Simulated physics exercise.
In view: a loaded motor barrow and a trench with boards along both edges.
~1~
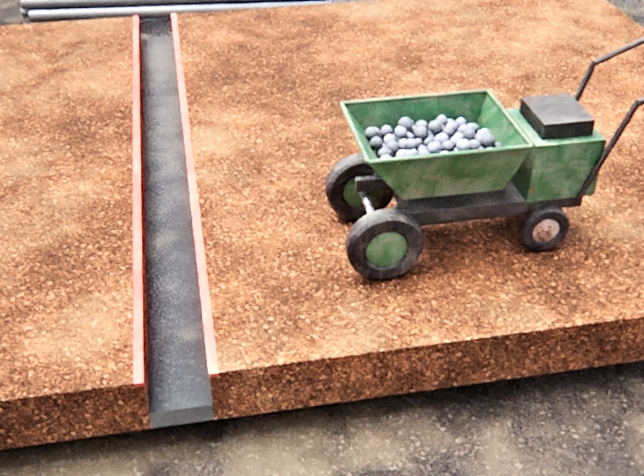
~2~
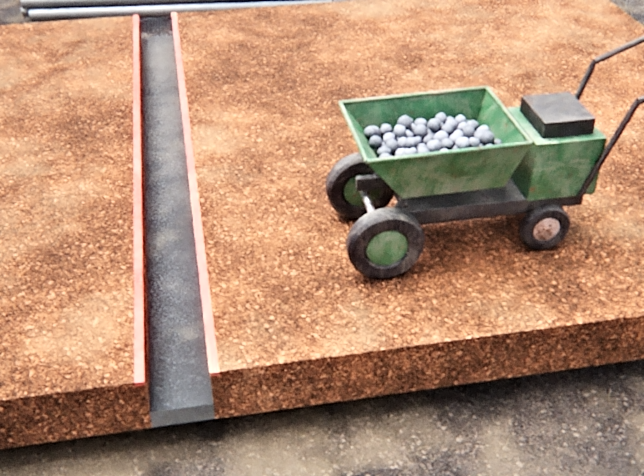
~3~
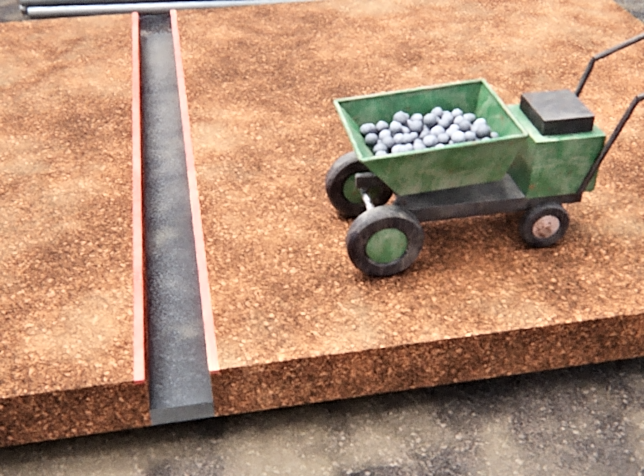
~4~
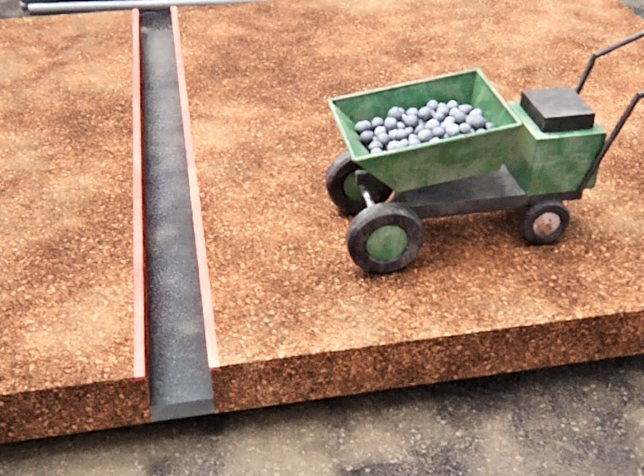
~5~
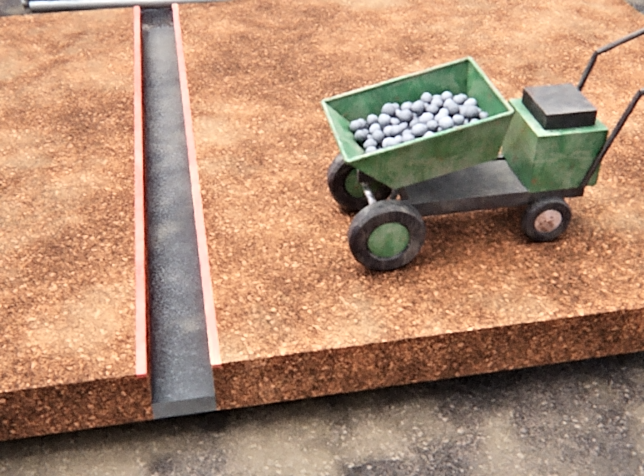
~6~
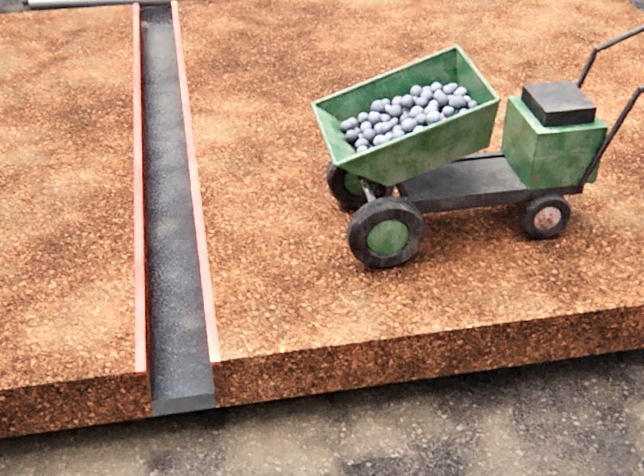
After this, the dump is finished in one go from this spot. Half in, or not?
The trench ends with less than half of it.
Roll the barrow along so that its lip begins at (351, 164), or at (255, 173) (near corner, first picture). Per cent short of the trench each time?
In turn 60 and 0 in a hundred.
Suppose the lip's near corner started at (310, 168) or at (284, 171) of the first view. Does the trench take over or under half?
At the first place more than half, at the second over half.
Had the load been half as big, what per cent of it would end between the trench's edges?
Close to 10 per cent.
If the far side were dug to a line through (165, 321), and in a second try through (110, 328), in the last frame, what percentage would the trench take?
In turn 30 and 30 in a hundred.
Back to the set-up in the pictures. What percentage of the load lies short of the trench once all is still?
Near 75 %.
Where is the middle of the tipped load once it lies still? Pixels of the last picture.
Close to (229, 245).
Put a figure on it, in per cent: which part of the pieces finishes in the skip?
Some 0 per cent.
Soon, skip tipped steeply; all in the skip.
A while on, skip tipped steeply; most in the skip; a small part short of the trench; a small part falling.
Towards the end, skip tipped right over; a stray few in the skip; most short of the trench; about a quarter in or heaped over the trench.
Finally, skip tipped right over; most short of the trench; about a quarter in or heaped over the trench; none beyond it.
